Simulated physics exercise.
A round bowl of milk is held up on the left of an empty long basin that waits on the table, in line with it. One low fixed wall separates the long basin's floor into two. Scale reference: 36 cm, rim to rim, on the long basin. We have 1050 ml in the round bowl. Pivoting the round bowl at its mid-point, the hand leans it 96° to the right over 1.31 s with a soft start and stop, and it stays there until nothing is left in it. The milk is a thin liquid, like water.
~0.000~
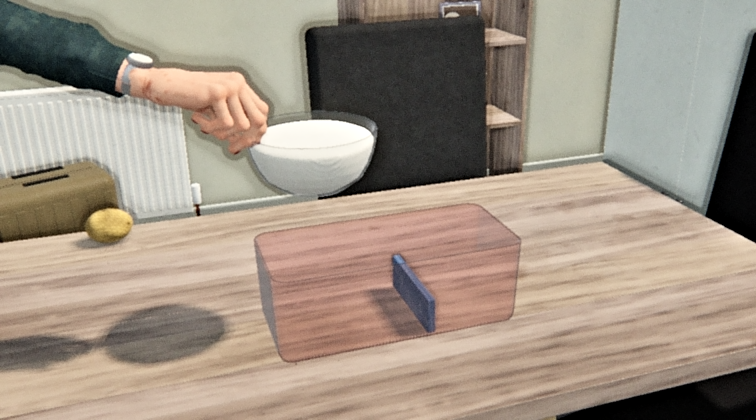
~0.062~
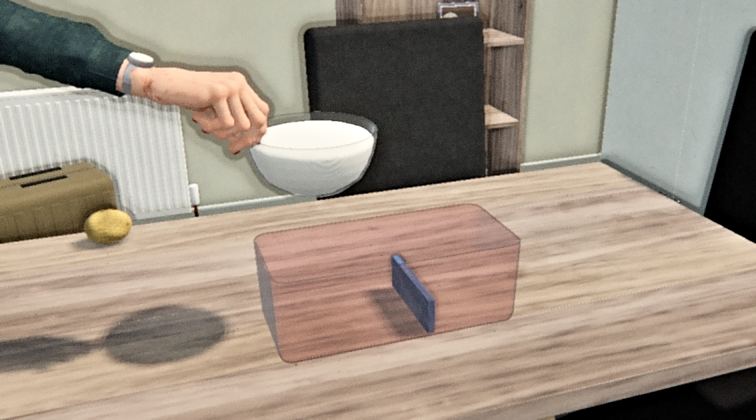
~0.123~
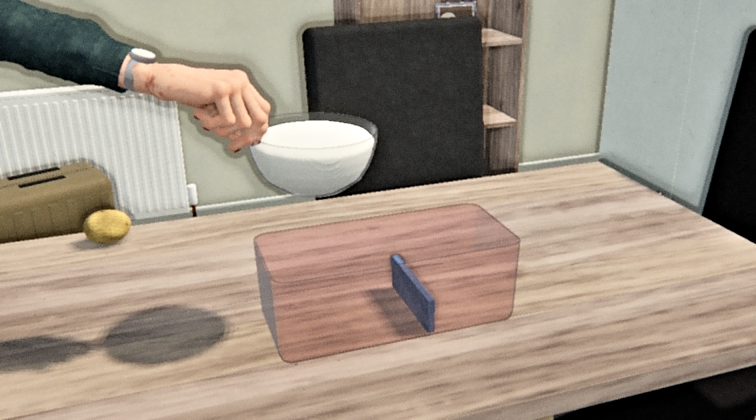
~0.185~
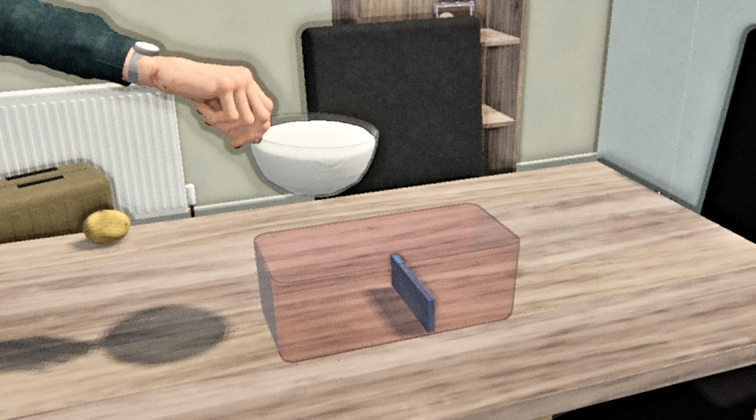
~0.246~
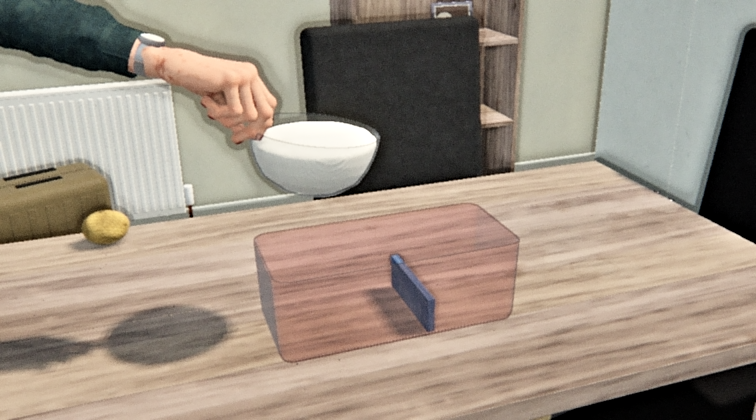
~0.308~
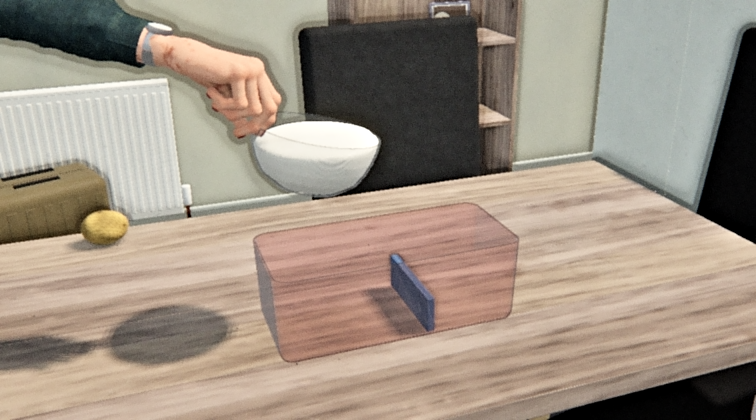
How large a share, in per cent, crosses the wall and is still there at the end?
A share of about 67 per cent.
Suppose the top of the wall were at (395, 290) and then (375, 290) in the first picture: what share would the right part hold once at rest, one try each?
80 then 95 %.
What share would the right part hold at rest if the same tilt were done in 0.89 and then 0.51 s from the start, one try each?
55 then 40 %.
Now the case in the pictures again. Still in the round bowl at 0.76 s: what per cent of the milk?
Around 46 percent.
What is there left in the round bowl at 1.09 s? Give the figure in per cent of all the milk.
Around 6 percent of it.
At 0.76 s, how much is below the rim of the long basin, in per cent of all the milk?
22 %, more or less.
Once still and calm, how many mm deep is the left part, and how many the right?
Once settled, the left stands around 10 mm and the right around 36 mm.
After 0.76 s the tilt is 60° and 46 per cent is still to pour, 3 is left of the wall and 20 right of it.
After 1.09 s the tilt is 89° and 6 per cent is still to pour, 22 is left of the wall and 66 right of it.
After 1.43 s the tilt is 96° and 0 per cent is still to pour, 33 is left of the wall and 67 right of it.
After 1.81 s the tilt is 96° and 0 per cent is still to pour, 33 is left of the wall and 67 right of it.
In the end 33 per cent lies left of the wall, 67 right of it and 0 outside.
